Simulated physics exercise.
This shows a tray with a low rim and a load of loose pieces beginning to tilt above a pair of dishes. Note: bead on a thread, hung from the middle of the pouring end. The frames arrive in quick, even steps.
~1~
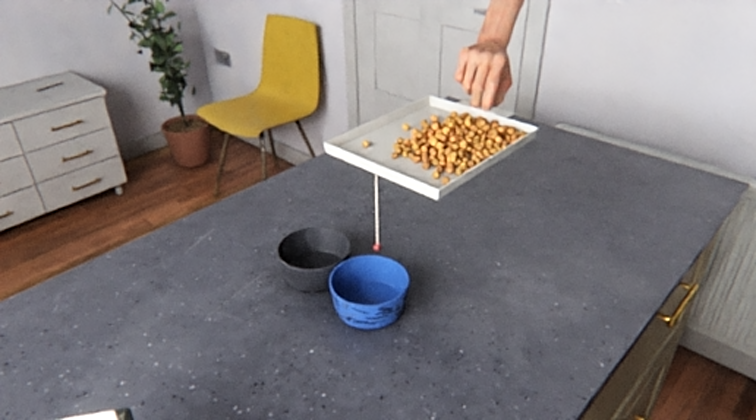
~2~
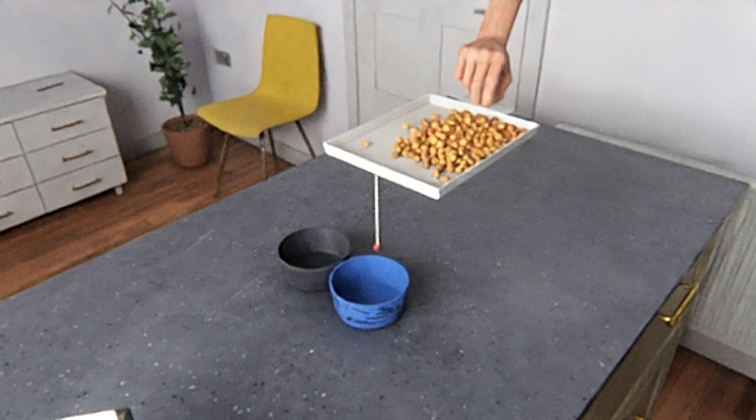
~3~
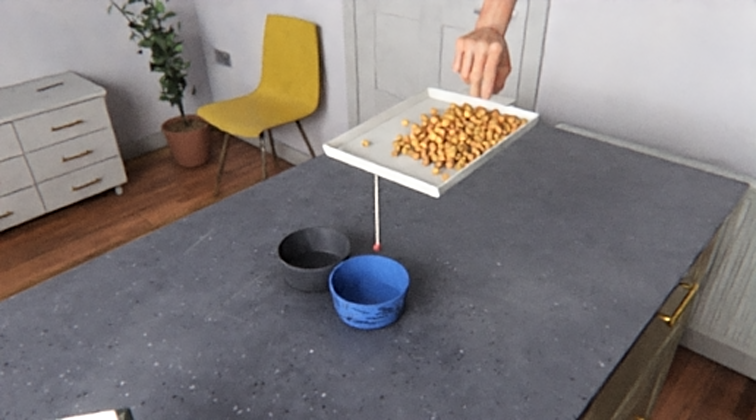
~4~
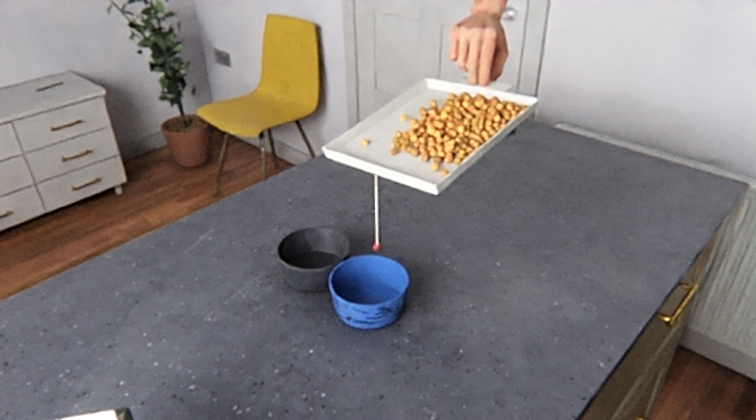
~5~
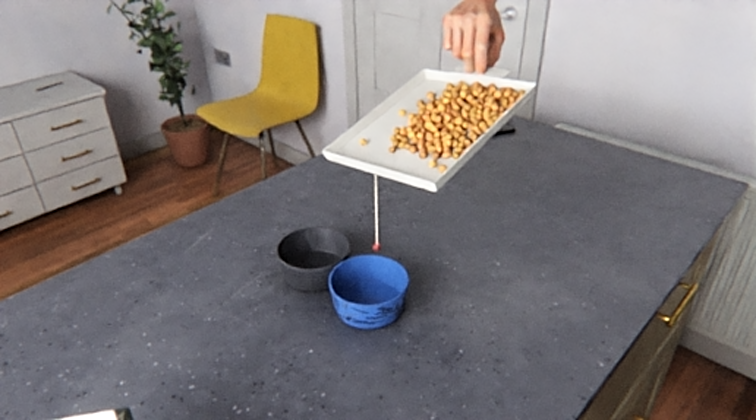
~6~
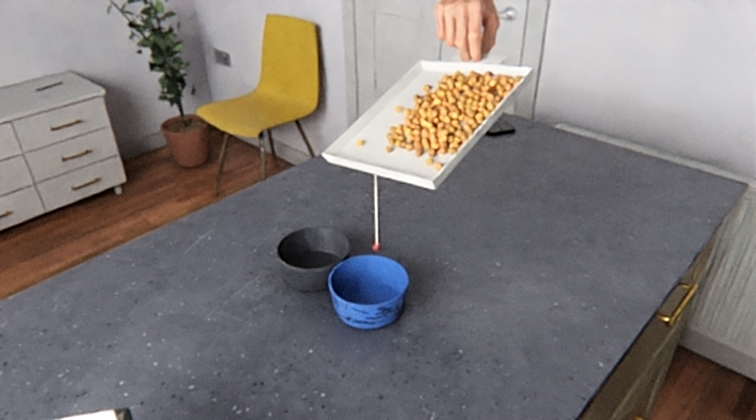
A hand lifts the far side of a white tray of chickpeas above two bowls.
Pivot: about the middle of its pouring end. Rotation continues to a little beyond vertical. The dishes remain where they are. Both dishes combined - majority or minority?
Majority.
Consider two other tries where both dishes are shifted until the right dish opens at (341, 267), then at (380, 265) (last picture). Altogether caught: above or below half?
Catch, run one: Past the halfway mark; run two: Past the halfway mark.
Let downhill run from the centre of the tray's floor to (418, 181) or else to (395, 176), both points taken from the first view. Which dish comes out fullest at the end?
Well, at the first place the right-side one, and at the second the right-side one.
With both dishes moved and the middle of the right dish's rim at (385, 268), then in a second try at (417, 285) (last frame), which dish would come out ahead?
Taking the places in turn, it's the left side and then the left side.
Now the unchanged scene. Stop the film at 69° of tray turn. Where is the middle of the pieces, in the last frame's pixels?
(352, 147).
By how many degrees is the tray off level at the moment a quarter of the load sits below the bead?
Roughly 80 degrees of tilt.
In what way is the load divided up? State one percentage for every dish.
For the left dish some 70 %, for the right dish some 10 %.
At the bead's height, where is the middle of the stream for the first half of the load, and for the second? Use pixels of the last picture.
Near (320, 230) to start, and near (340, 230) afterwards.
Just after the last frame, tray tipped steeply; the larger part on the tray; about a tenth in the left dish; roughly a quarter in the air.
A moment on, tray tipped past a quarter turn; roughly a third on the tray; just a few in the right dish; roughly a third in the left dish; about a tenth outside both; roughly a quarter in the air.
Further on, tray tipped past a quarter turn; about a tenth in the right dish; roughly two thirds in the left dish; roughly a quarter outside both.
When it is over, tray tipped past a quarter turn; about a tenth in the right dish; roughly two thirds in the left dish; roughly a quarter outside both.
